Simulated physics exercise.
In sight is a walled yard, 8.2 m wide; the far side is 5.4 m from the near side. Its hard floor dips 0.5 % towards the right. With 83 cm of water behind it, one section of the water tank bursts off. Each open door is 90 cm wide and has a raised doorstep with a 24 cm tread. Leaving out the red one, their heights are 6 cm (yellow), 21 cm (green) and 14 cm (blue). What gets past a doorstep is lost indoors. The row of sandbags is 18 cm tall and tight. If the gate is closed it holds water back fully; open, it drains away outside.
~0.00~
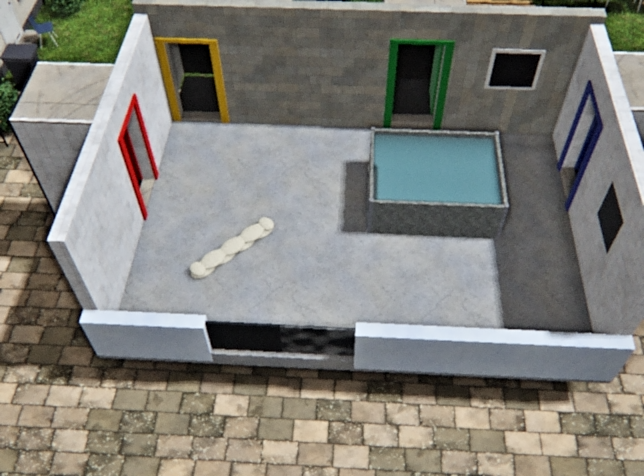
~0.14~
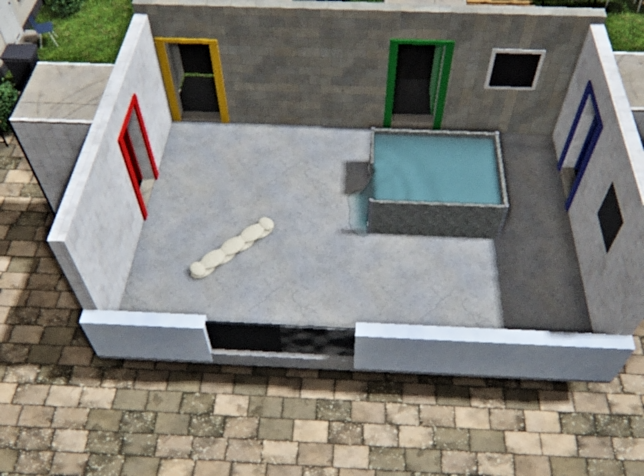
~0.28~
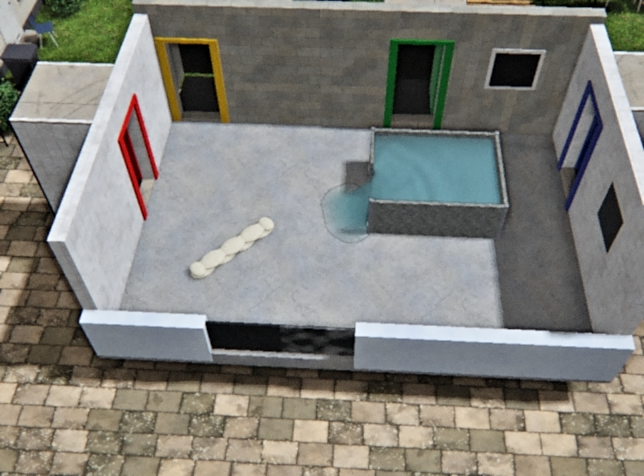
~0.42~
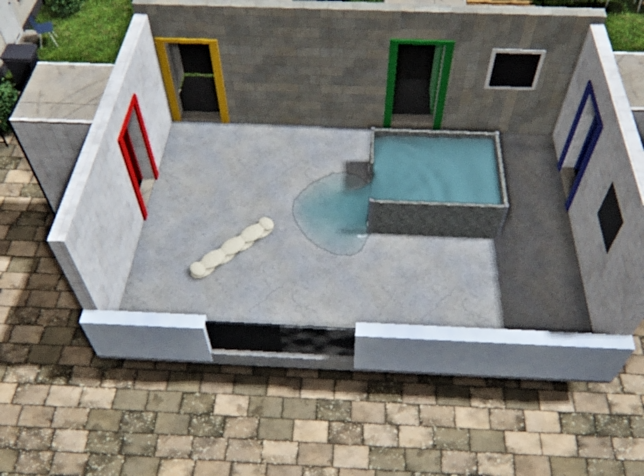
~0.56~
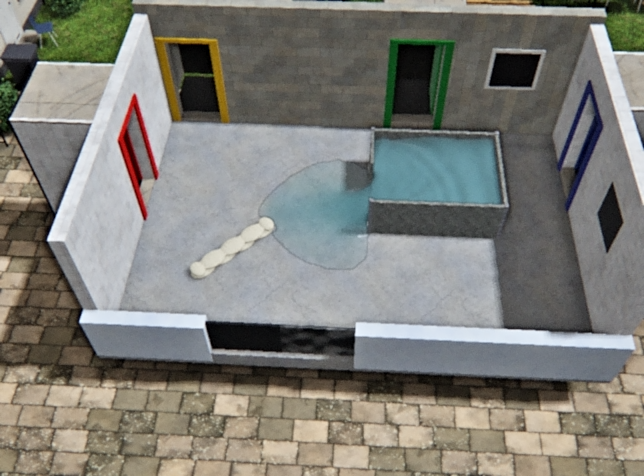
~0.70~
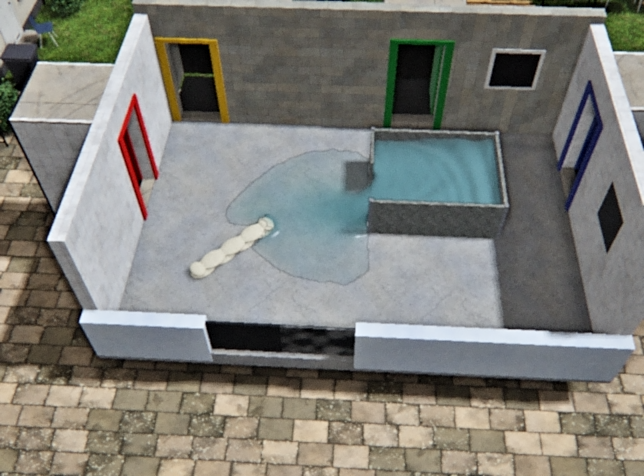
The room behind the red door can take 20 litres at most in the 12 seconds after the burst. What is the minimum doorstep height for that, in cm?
Close to 23 cm is just enough.
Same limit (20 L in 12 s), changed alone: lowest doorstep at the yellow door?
Roughly 19 cm at yellow.
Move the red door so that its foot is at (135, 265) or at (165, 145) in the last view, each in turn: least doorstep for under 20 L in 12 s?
About 19 and 18 cm.
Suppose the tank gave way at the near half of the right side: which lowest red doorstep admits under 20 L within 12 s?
About 6.0 cm.
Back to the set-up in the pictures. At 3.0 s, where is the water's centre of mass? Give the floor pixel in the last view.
Around (333, 213).
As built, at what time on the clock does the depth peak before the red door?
Around 4.0 s.
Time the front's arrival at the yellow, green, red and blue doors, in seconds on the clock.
Yellow 1.8 s, green 6.0 s, red 1.2 s, blue 8.5 s.
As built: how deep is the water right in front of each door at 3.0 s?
Depths in cm: Yellow 18, green 0, red 16, blue 0.
After 1.4 s water covers 35 % of the floor, deepest (42 cm) near (360, 216); 8 cm at the red door, 6 litres in over its 5 cm doorstep.
After 3.0 s water covers 50 % of the floor, deepest (38 cm) near (123, 336); 16 cm at the red door, 178 litres in over its 5 cm doorstep.
After 12.0 s water covers 95 % of the floor, deepest (11 cm) near (552, 152); 9 cm at the red door, 459 litres in over its 5 cm doorstep.
At the red door as built, the water arrived by 1.2 s and peaked near 20 cm at 4.2 s.
Run again over the same 12 s with other heights there, 54 litres in over 18.5 cm, 9 litres over 25 cm. The limit of 20 litres is kept from about 23 cm up.
